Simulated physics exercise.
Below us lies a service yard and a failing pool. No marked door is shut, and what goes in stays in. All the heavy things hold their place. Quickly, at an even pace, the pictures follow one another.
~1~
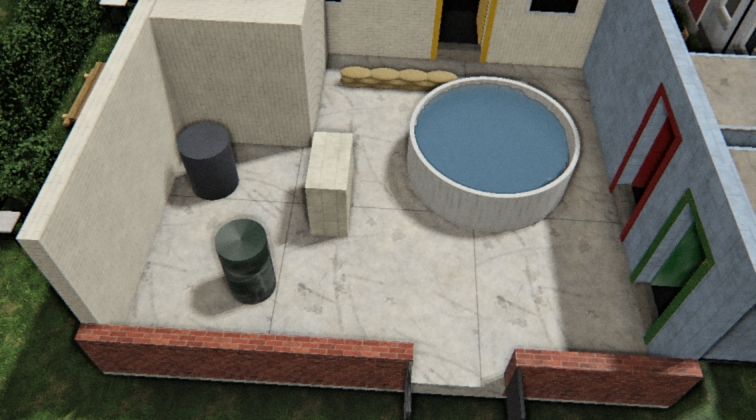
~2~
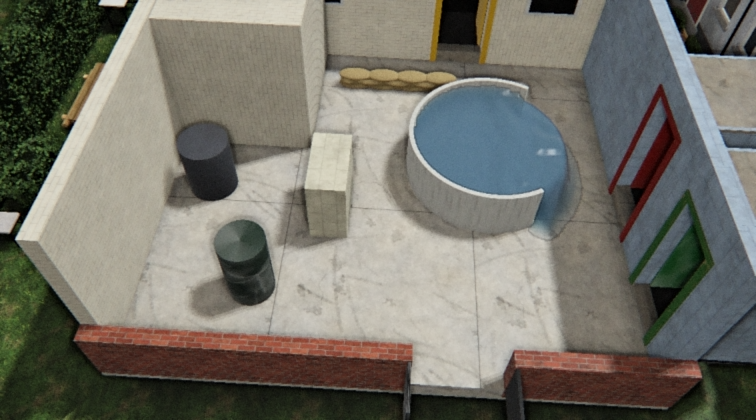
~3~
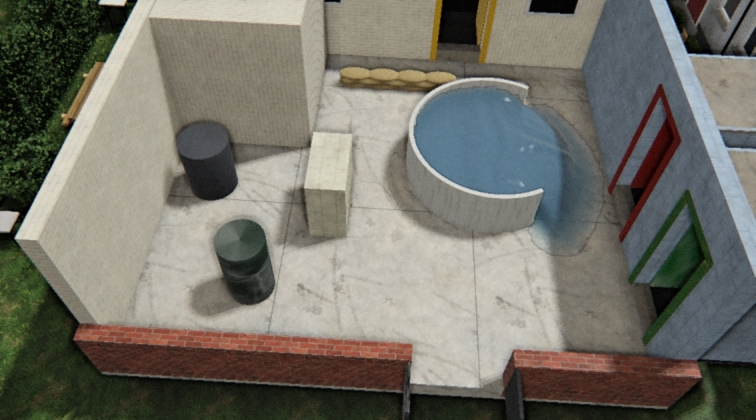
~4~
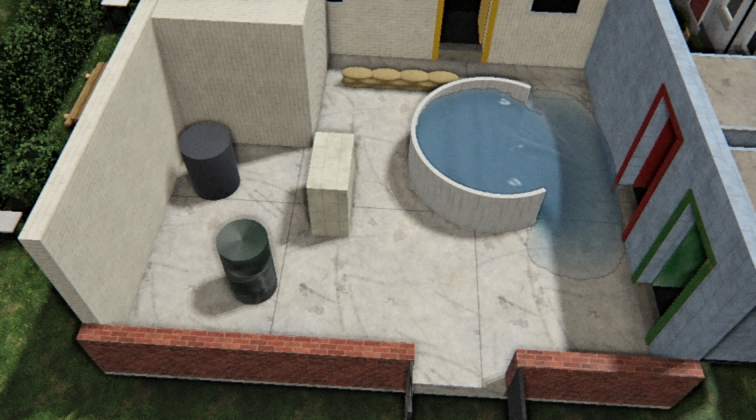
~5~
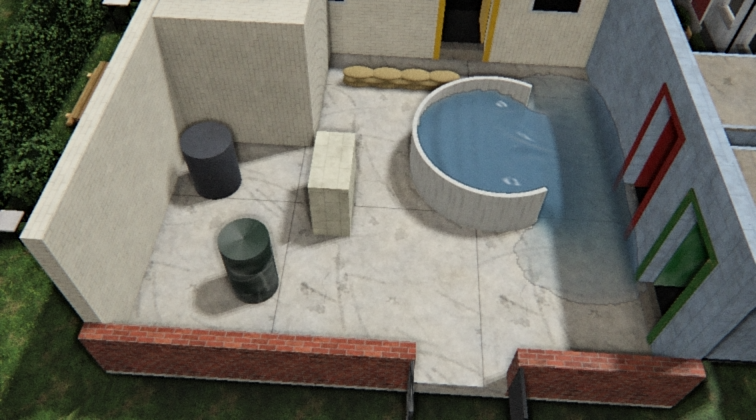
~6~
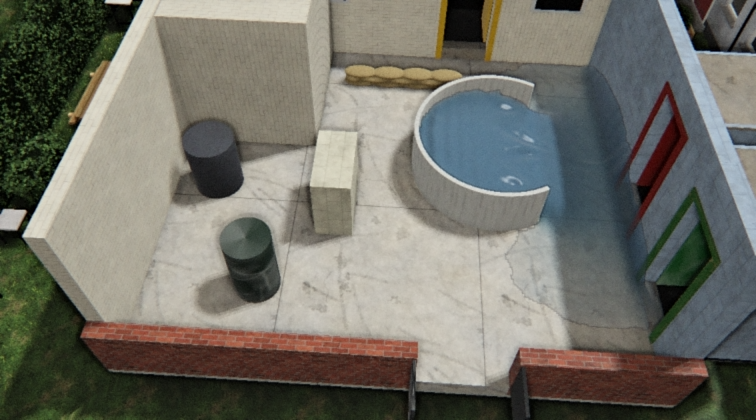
At first, a round pool stands whole and still in a walled yard with two dark barrels and a pale block. Then its right side opens and water pours through the gap, spreading across the paving to the blue wall, then along it toward the brick wall in front.
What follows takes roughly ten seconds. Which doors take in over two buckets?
Outcome: Yellow door: Does not exceed it; green door: Exceeds it; red door: Exceeds it.
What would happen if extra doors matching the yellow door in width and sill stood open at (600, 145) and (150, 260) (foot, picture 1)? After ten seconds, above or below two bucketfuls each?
The first door ends up above and the second ends up below.
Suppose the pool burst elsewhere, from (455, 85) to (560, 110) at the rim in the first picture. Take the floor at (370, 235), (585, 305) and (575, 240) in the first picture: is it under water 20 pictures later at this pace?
In the order given: Untouched, swamped and swamped.
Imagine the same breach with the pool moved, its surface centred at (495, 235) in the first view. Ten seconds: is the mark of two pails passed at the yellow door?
Then: Yellow door lets less in.
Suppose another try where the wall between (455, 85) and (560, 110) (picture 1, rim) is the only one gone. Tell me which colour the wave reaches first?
I'd say the yellow one.
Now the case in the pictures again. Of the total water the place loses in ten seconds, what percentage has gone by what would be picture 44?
Roughly 80 percent.
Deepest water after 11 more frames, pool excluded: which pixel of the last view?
Pointing at (585, 74).
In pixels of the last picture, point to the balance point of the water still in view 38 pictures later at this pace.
I'd put my finger on (448, 176).
A moment on, water covers 20 % of the floor; the yellow door not reached, the green door over two buckets in, the red door far over two buckets in.
Next, water covers 35 % of the floor; the yellow door wet at the sill, nothing in, the green door over two buckets in, the red door far over two buckets in.
Then, water covers 60 % of the floor; the yellow door wet at the sill, nothing in, the green door over two buckets in, the red door far over two buckets in.
Later, water covers 95 % of the floor; the yellow door wet at the sill, nothing in, the green door far over two buckets in, the red door far over two buckets in.
In the end, water covers 95 % of the floor; the yellow door wet at the sill, nothing in, the green door far over two buckets in, the red door far over two buckets in.
